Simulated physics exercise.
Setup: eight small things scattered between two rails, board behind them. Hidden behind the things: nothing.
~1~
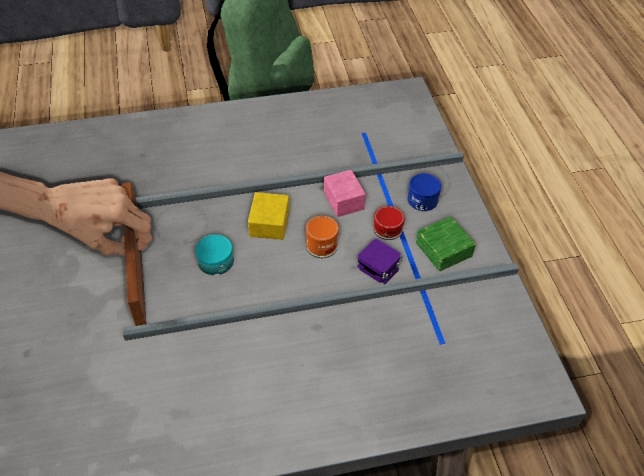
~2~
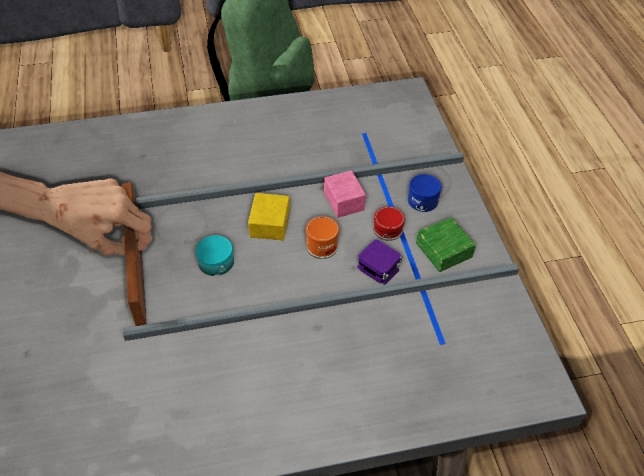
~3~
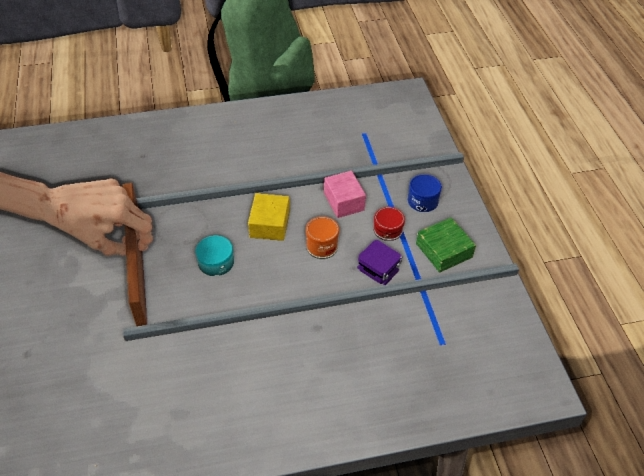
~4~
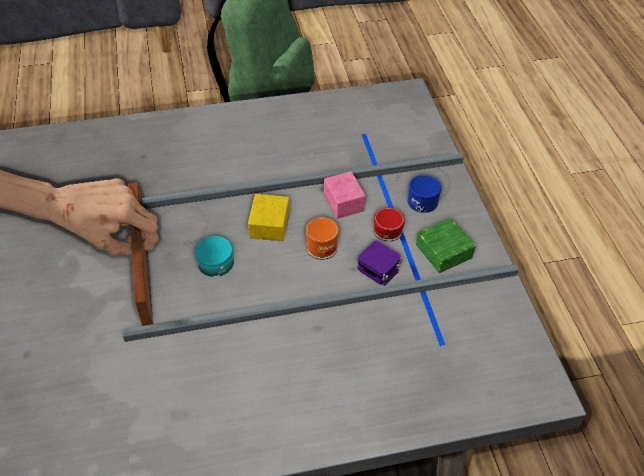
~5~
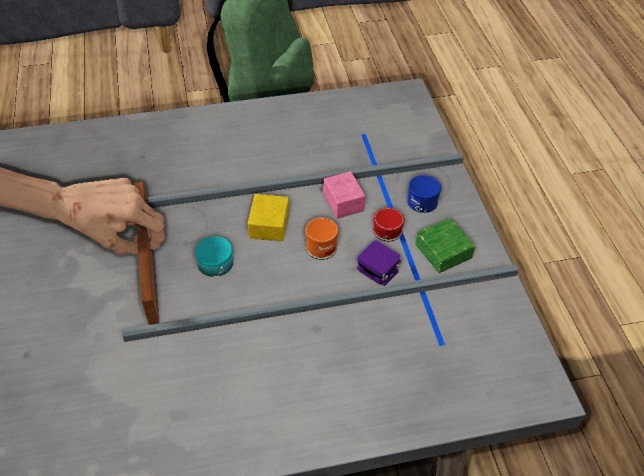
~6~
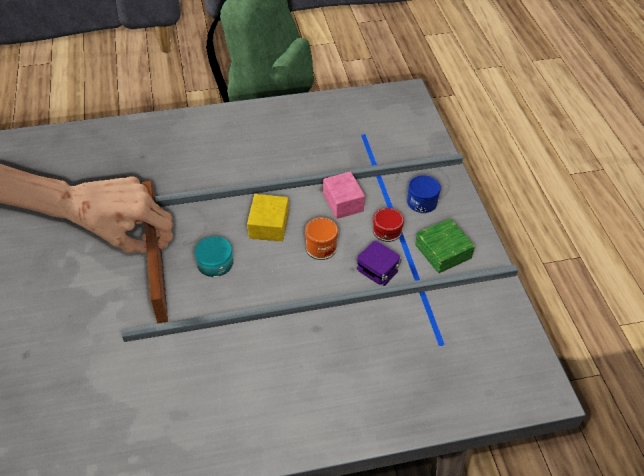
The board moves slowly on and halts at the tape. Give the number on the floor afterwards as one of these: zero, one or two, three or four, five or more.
On the floor afterwards: Zero.
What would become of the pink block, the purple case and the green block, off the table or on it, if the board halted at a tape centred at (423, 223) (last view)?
The pink block stays put; the purple case stays put; the green block stays put.
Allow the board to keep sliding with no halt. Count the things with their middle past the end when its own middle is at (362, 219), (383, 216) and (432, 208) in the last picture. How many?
In order: 0, 0, 2.
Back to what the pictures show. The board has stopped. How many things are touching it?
The number is 3.
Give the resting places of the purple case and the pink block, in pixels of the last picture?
Final centres, in order: Near (431, 262), near (433, 181).
A little later, none off yet; green block at rest near (445, 245); blue tub at rest near (423, 194); red tin at rest near (388, 225).
Next, none off yet; green block at rest near (445, 245); blue tub at rest near (423, 194); red tin shifted a little near (400, 221).
When it is over, the number that fall off is zero.
